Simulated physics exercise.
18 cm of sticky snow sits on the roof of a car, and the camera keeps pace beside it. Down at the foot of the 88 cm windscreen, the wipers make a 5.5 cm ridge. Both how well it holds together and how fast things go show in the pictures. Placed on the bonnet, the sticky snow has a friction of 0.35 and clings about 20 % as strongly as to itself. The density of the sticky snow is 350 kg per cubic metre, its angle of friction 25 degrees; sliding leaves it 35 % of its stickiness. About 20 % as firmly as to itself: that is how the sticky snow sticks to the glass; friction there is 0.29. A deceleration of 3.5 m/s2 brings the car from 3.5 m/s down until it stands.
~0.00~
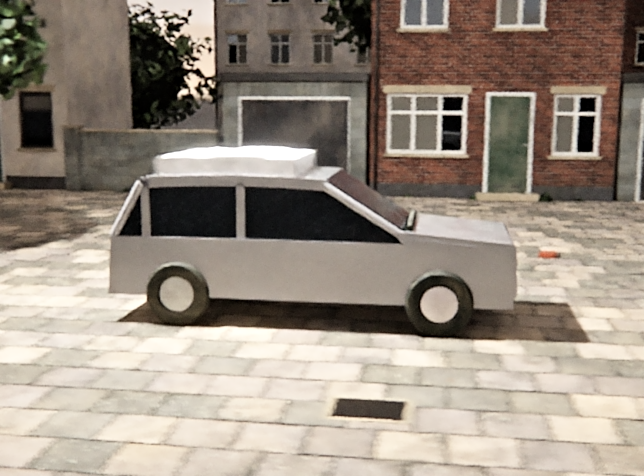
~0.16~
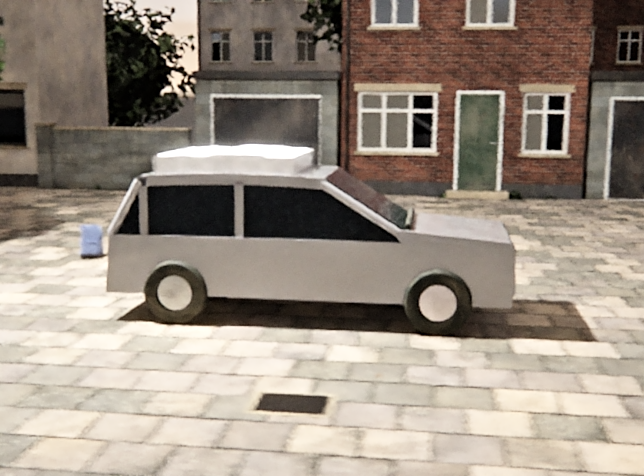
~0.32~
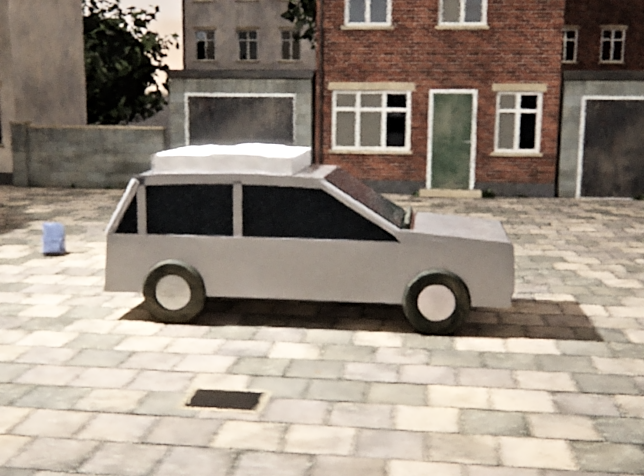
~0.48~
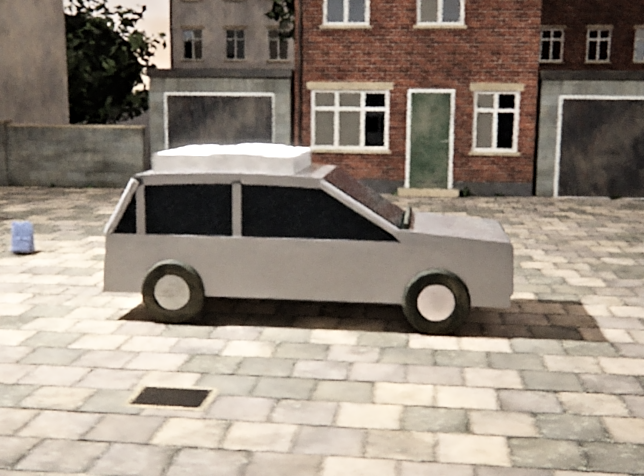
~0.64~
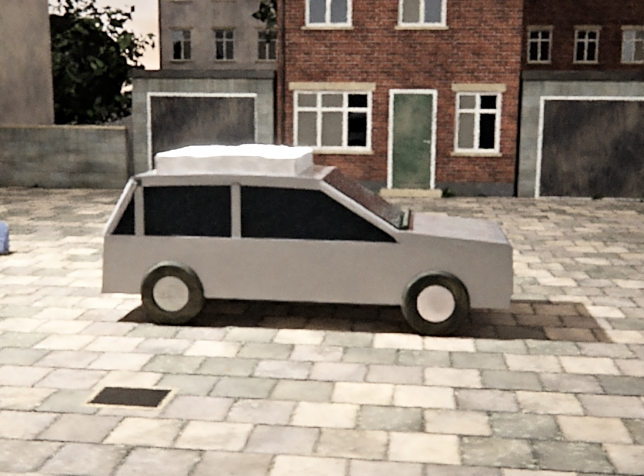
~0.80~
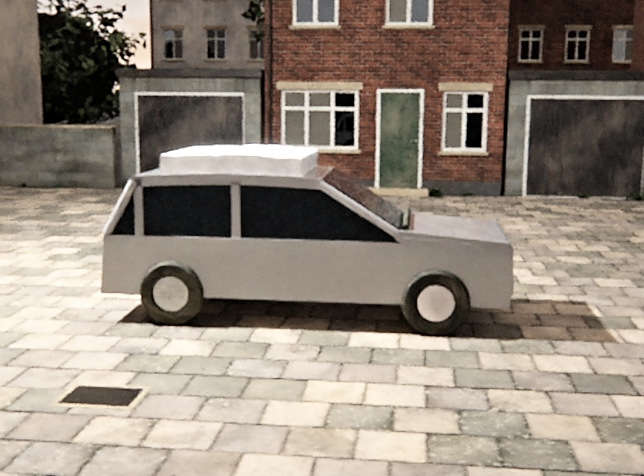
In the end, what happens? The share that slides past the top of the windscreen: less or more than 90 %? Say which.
The answer is less.
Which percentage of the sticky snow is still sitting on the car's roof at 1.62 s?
Estimate: Near 90 in a hundred.
After 1.17 s, 97 % of the snow is on the roof, 3 % on the glass, none on the bonnet and none has gone off the nose.
After 1.62 s, 88 % of the snow is on the roof, 12 % on the glass, none on the bonnet and none has gone off the nose.
After 2.06 s, 88 % of the snow is on the roof, 9 % on the glass, 3 % on the bonnet and none has gone off the nose.
After 2.50 s, 88 % of the snow is on the roof, 9 % on the glass, 3 % on the bonnet and none has gone off the nose.
After 2.60 s, 88 % of the snow is on the roof, 9 % on the glass, 3 % on the bonnet and none has gone off the nose.
